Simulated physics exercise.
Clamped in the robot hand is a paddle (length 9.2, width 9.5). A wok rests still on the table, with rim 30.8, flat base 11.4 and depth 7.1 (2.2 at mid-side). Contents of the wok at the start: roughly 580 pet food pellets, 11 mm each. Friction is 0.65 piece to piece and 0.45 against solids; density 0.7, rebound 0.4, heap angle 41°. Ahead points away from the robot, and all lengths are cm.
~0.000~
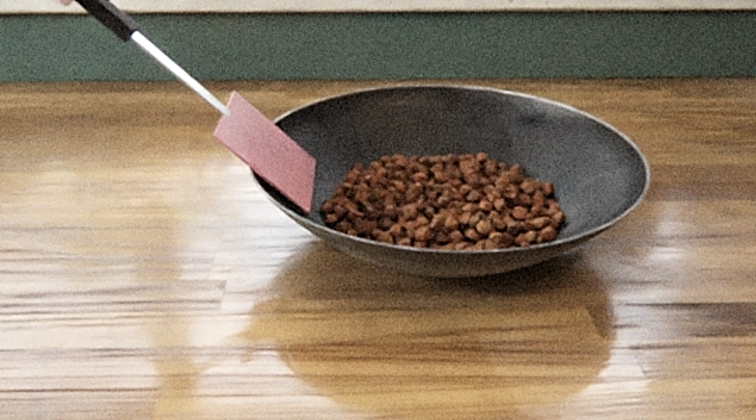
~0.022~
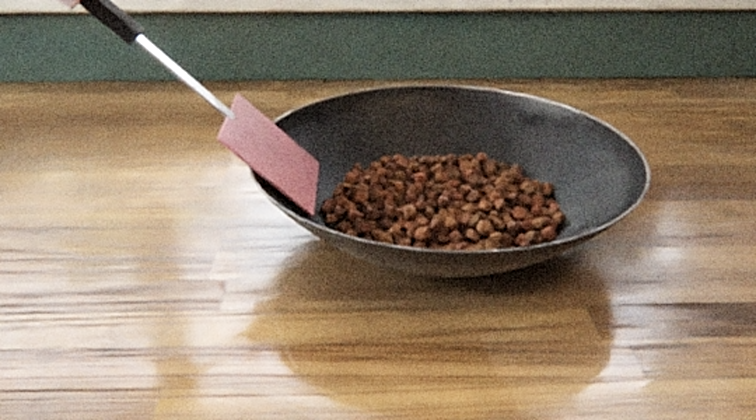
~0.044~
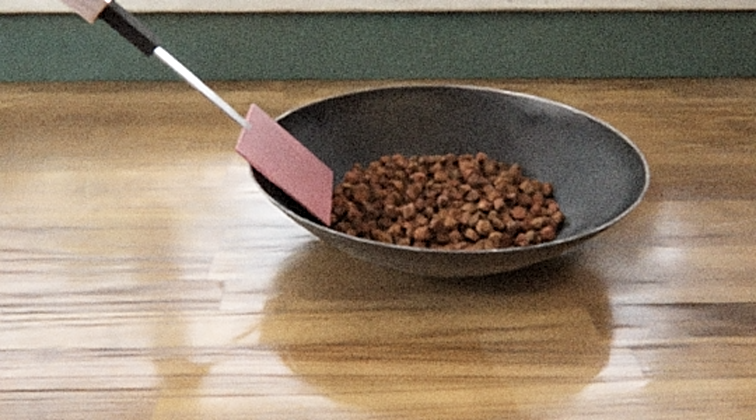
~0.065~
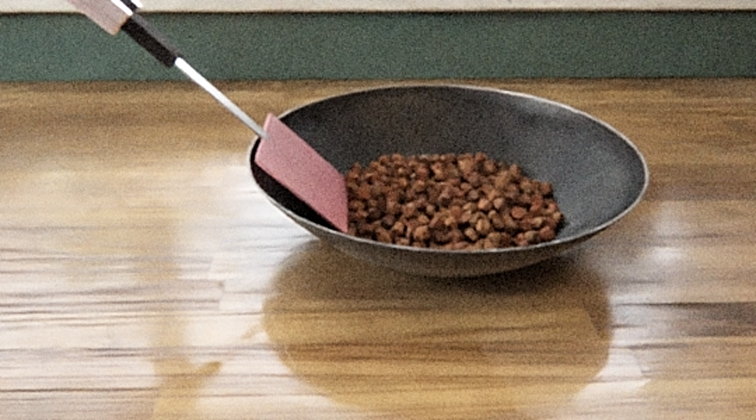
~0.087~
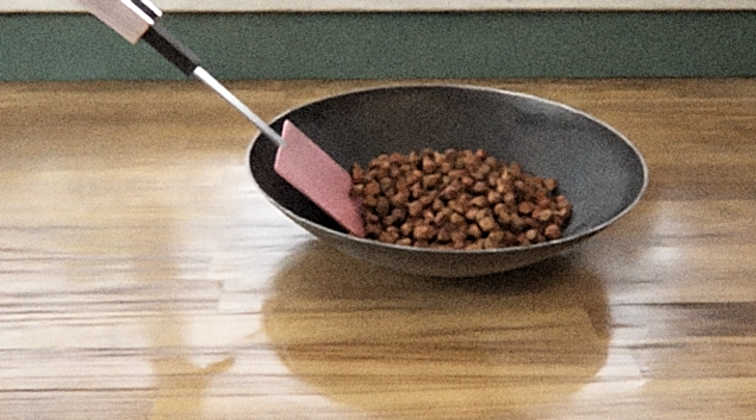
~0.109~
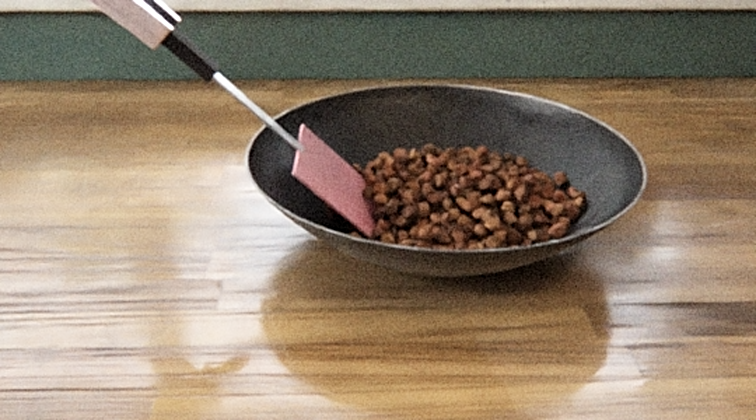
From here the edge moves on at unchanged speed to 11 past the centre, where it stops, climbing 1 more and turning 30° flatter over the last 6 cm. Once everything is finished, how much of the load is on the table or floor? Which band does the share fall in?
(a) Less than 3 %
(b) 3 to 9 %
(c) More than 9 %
Answer: C.
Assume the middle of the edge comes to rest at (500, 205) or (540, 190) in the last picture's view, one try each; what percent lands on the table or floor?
0 % and 10 %.
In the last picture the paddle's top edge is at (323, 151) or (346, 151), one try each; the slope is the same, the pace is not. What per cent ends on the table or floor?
Roughly 45 per cent, then roughly 45 per cent.
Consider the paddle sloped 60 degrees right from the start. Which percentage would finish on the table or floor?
Estimate for that slope: Some 35 per cent.
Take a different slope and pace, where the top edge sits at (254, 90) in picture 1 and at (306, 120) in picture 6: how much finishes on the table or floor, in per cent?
Roughly 30 percent ends up there.
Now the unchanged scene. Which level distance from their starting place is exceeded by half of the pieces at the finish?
Level distance of roughly 11 cm.
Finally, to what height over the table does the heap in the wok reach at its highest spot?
About 8.5 cm.
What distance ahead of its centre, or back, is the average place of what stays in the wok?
Roughly 5.5 cm ahead of the centre.
After 0.20 s, sloping 45°, highest piece 7 above the table; 576 in the wok.
After 0.29 s, sloping 36°, highest piece 9 above the table; 570 in the wok, 6 on the blade or in flight.
After 0.54 s, sloping 15°, highest piece 9 above the table; 391 in the wok, 166 on the table or floor, 19 on the blade or in flight.
After 1.59 s, sloping 15°, highest piece 8 above the table; 389 in the wok, 187 on the table or floor.
In the end, 389 in the wok, 187 on the table or floor. That is 32 % on the table or floor.
